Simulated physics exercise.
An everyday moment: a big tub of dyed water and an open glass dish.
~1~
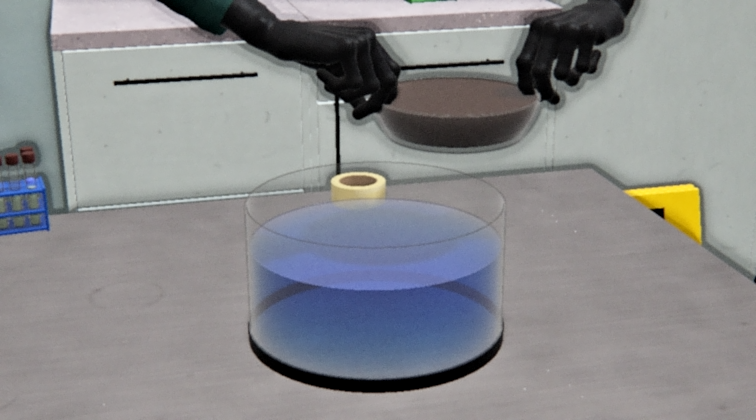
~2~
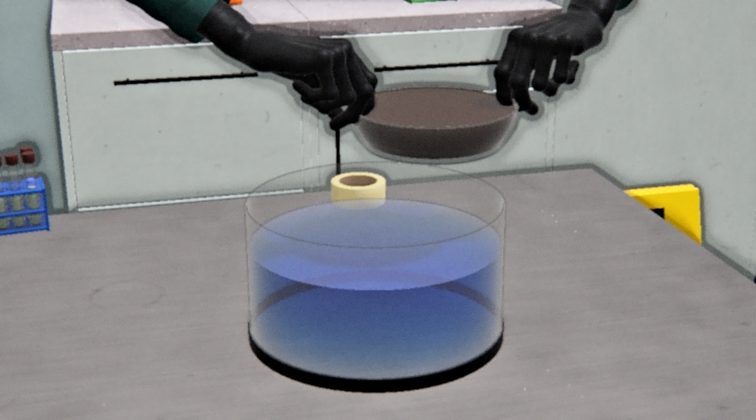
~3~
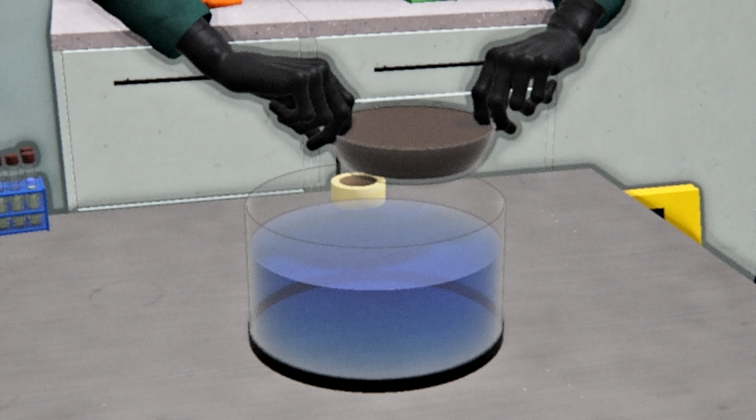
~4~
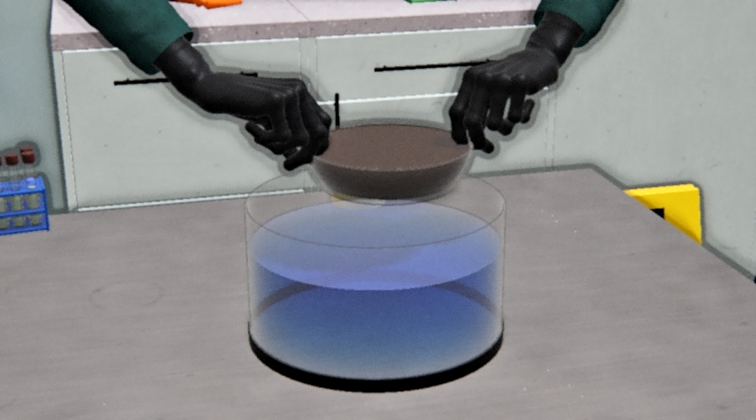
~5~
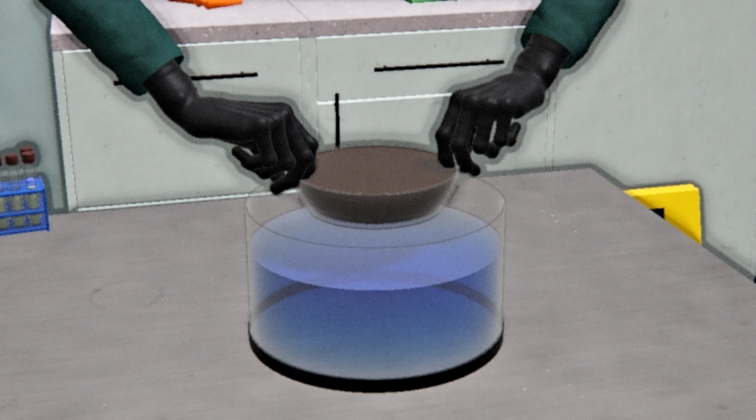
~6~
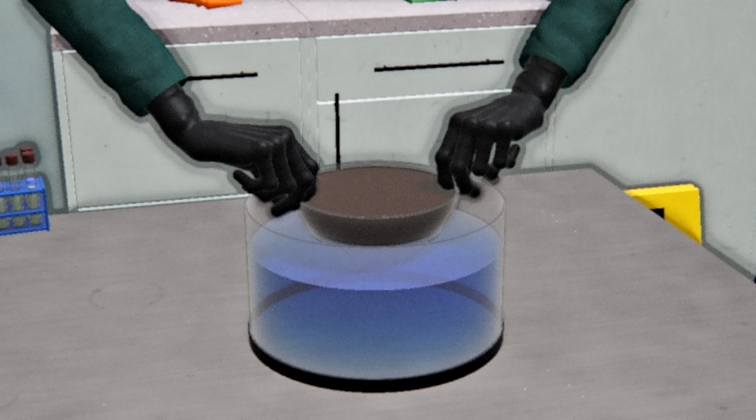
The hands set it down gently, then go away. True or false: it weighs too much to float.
True.
Shortly, the dish dips into the dyed water.
Then, dyed water pours in over its rim.
At the finish, the dish lies on the bottom.
